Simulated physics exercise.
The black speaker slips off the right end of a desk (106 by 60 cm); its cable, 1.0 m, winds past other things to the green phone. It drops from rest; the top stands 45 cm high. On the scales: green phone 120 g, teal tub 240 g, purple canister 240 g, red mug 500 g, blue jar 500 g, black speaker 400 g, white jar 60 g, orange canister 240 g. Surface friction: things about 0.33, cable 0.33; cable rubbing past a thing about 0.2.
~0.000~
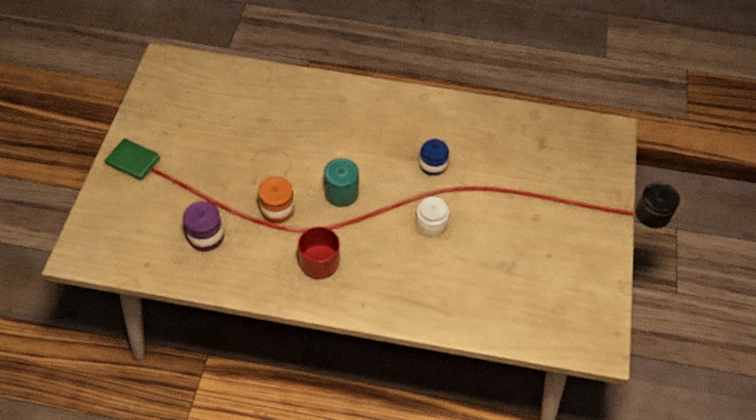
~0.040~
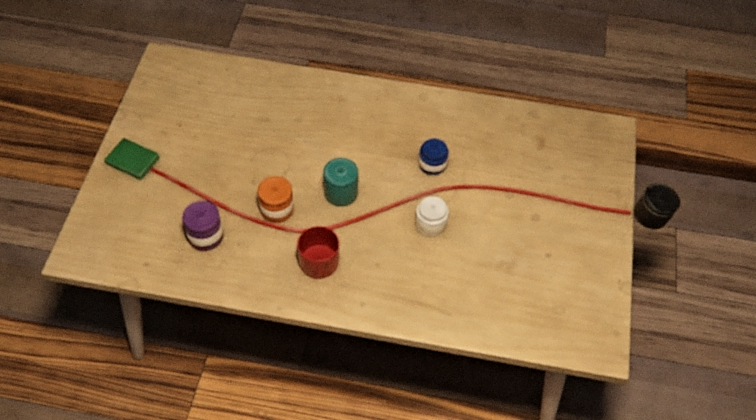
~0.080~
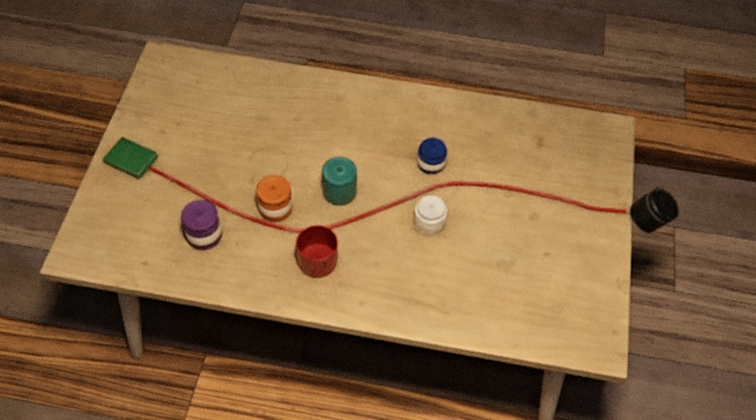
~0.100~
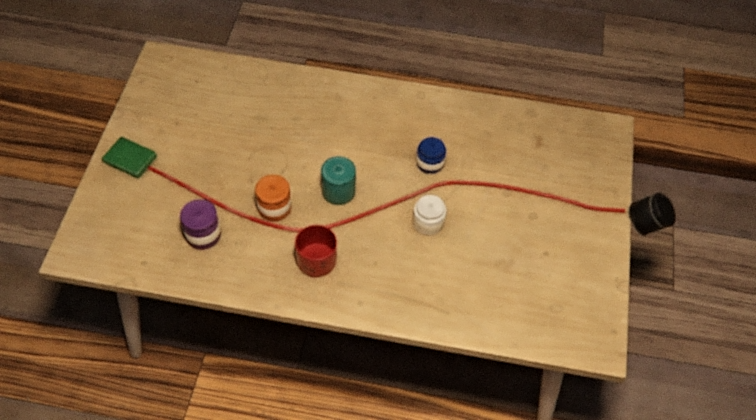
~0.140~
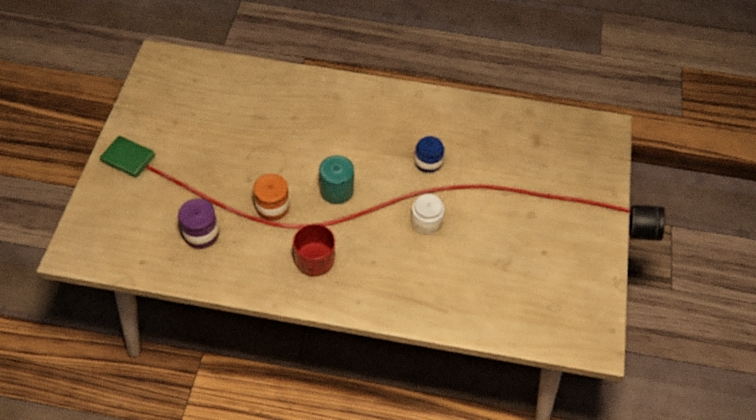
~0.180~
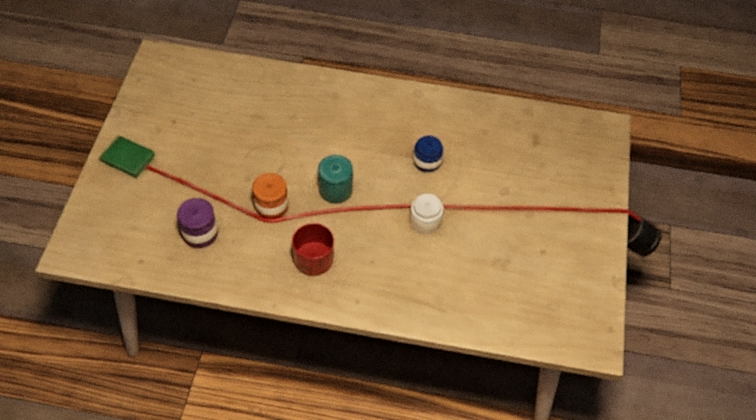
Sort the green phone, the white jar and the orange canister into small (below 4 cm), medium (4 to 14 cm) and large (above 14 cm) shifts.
Shifts - green phone: Large; white jar: Medium; orange canister: Medium.
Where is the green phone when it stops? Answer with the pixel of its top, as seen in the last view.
Near (331, 226).
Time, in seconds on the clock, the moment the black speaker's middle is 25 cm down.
At 0.34 s.
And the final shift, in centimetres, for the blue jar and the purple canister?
For the blue jar it's 0 cm, while the purple canister comes to 0 cm.
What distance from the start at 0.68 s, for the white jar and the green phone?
At that time the white jar has gone 6 cm and the green phone 45 cm.
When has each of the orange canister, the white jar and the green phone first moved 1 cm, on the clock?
Orange canister: 0.22 s; white jar: 0.22 s; green phone: 0.20 s.
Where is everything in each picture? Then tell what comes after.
The first picture shows green phone (132, 157); white jar (434, 208); orange canister (275, 189); cable runs through (583, 205) (485, 189) (383, 210) (199, 193).
The second picture shows black speaker (661, 197); cable runs through (581, 204) (382, 210) (198, 193).
The third picture shows black speaker (654, 211); cable runs through (577, 203) (380, 209) (197, 192).
The fourth picture shows black speaker (652, 214); cable runs through (575, 203) (380, 208) (196, 192).
The fifth picture shows black speaker (647, 223); cable runs through (580, 201) (379, 207) (194, 191).
The sixth picture shows green phone (126, 154); white jar (428, 204); orange canister (270, 186); cable runs through (598, 210) (497, 208) (387, 207) (197, 188).
By 0.4 s, the cable's tail end at (291, 209); green phone 33 cm off its start, white jar 6 cm off its start, orange canister 5 cm off its start.
By 0.7 s, the cable's tail end at (355, 231); green phone 44 cm off its start, orange canister 7 cm off its start, white jar 6 cm off its start.
By 0.9 s, the cable's tail end at (355, 231); green phone 44 cm off its start at (331, 226), orange canister 7 cm off its start at (305, 171), white jar 6 cm off its start at (438, 232).
By 1.2 s, the cable's tail end at (355, 231); green phone 44 cm off its start, orange canister 7 cm off its start, white jar 6 cm off its start.
By 2.4 s, the cable's tail end at (355, 231); green phone 44 cm off its start at (331, 226), orange canister 7 cm off its start at (305, 171), white jar 6 cm off its start at (438, 232), black speaker over the edge.
